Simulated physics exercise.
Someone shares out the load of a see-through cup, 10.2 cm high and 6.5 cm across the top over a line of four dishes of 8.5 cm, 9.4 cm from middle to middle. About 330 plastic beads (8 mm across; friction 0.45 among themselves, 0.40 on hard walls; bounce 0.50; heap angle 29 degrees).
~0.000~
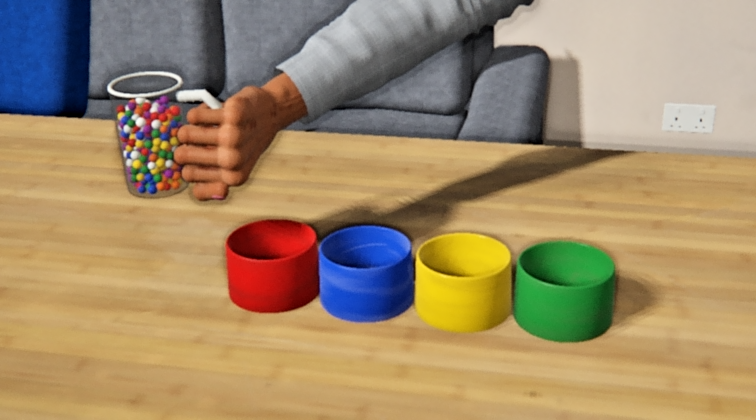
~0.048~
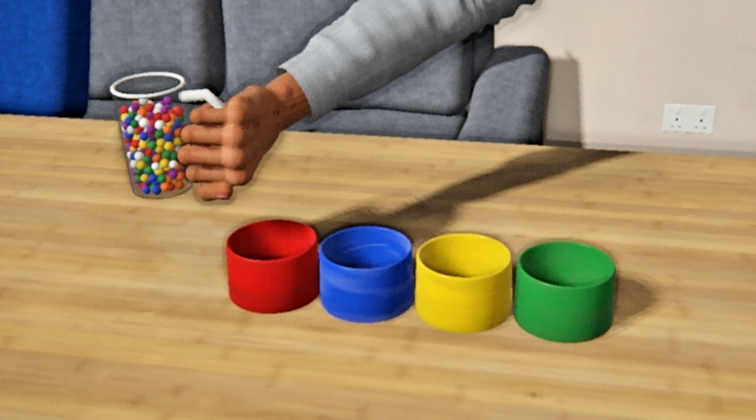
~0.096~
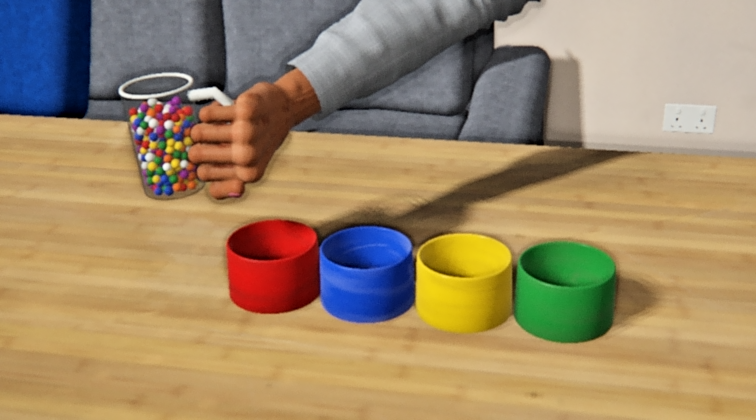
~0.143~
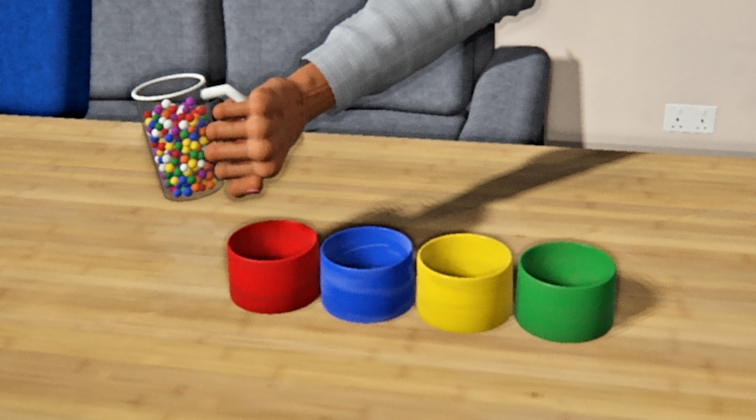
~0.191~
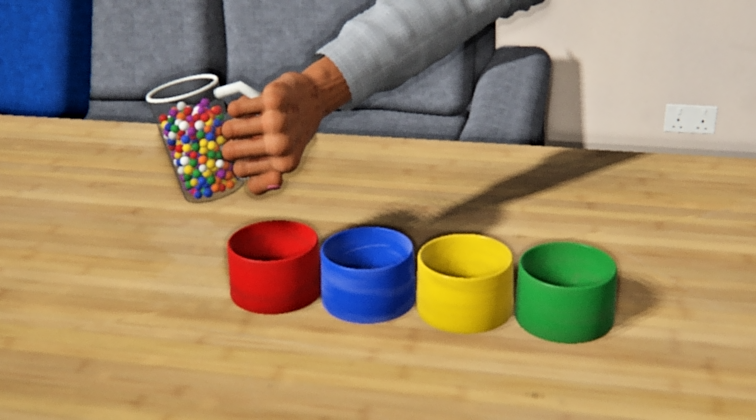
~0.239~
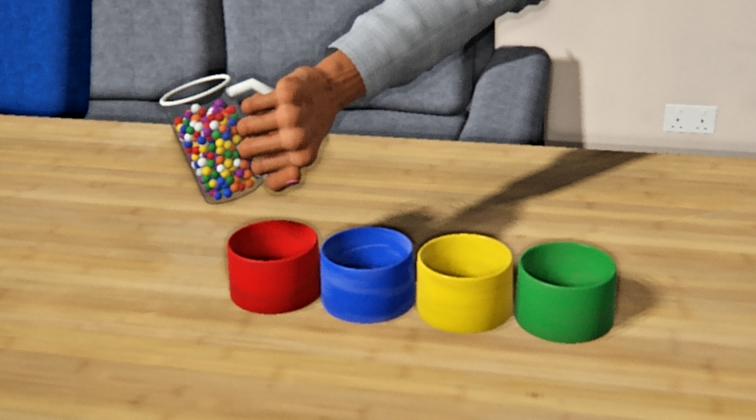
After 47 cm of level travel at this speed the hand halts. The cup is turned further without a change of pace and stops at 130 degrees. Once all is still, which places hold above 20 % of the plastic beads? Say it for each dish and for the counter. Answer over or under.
Red under, blue under, green over, yellow under, counter under.
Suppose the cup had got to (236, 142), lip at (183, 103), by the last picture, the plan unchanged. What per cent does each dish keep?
Red 0, blue 0, green 90, yellow 0.
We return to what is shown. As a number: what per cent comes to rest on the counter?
Roughly 10 per cent.
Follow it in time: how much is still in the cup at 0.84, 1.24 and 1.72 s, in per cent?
About 100, 90, 5.
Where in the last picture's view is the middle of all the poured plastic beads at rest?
Around (568, 296).
Then, at 0.84 s, tilt 70 degrees; cup holds 100 %.
After 1.24 s, tilt 105 degrees; cup holds 90 %, yellow 5 %.
After 1.72 s, tilt 130 degrees; cup holds 5 %, green 85 %, yellow 5 %.
In the end, at 2.3 s, red 0 %, blue 0 %, green 90 %, yellow 5 %, counter 10 %.
